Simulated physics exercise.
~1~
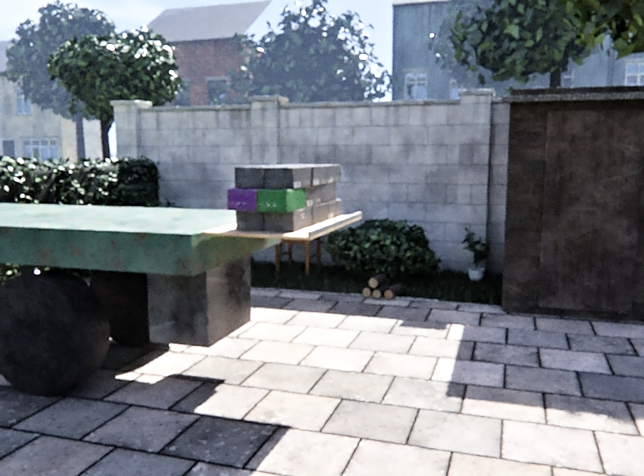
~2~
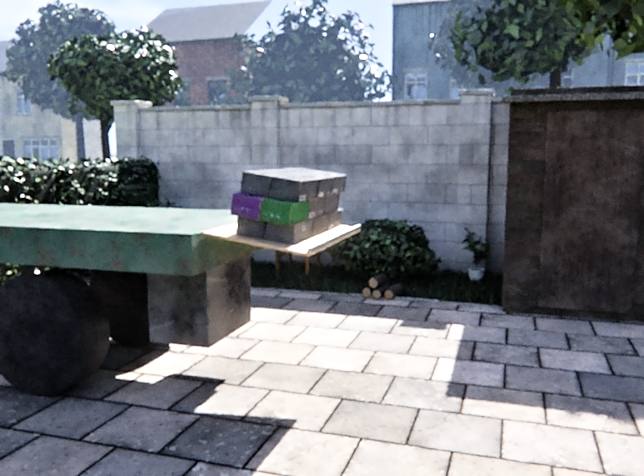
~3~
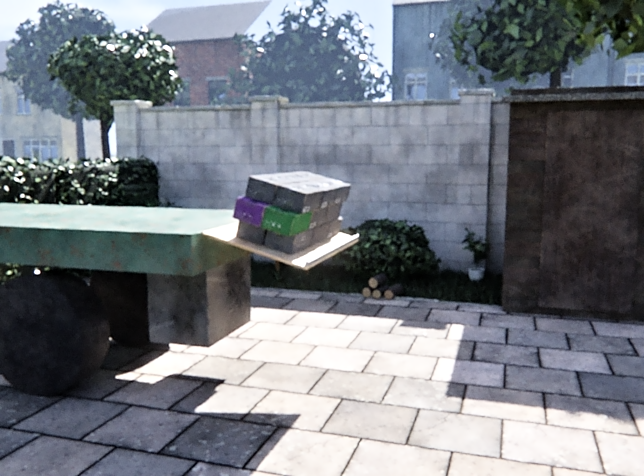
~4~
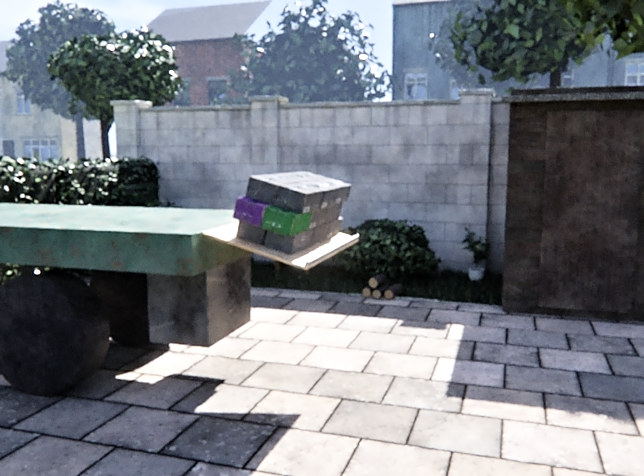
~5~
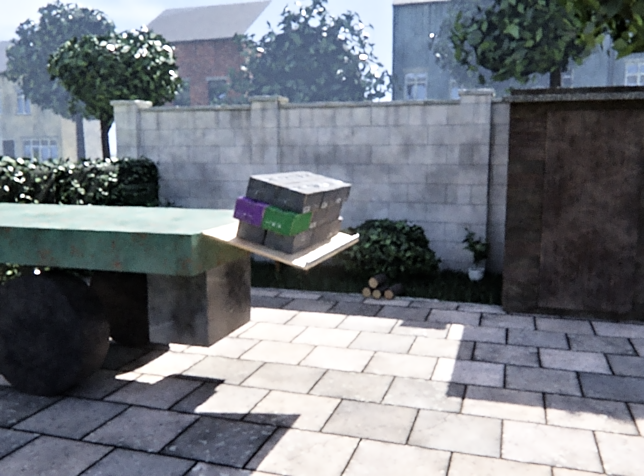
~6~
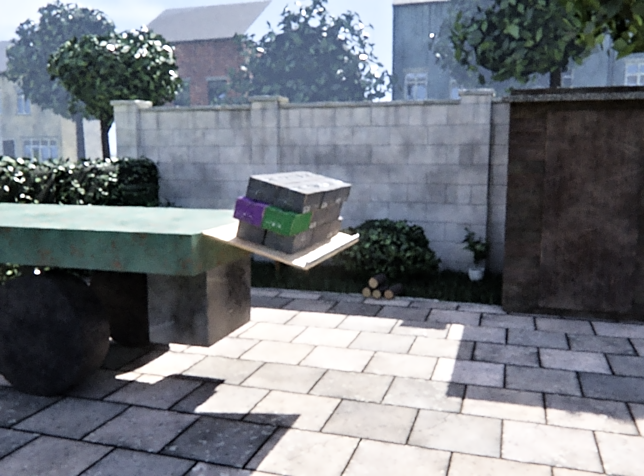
A stack of grey boxes, with one purple and one green, sat on a thin platform at the end of a green flat-bed as its outer edge tilted gently downward, then stopped, leaving the whole stack leaning but still aboard.
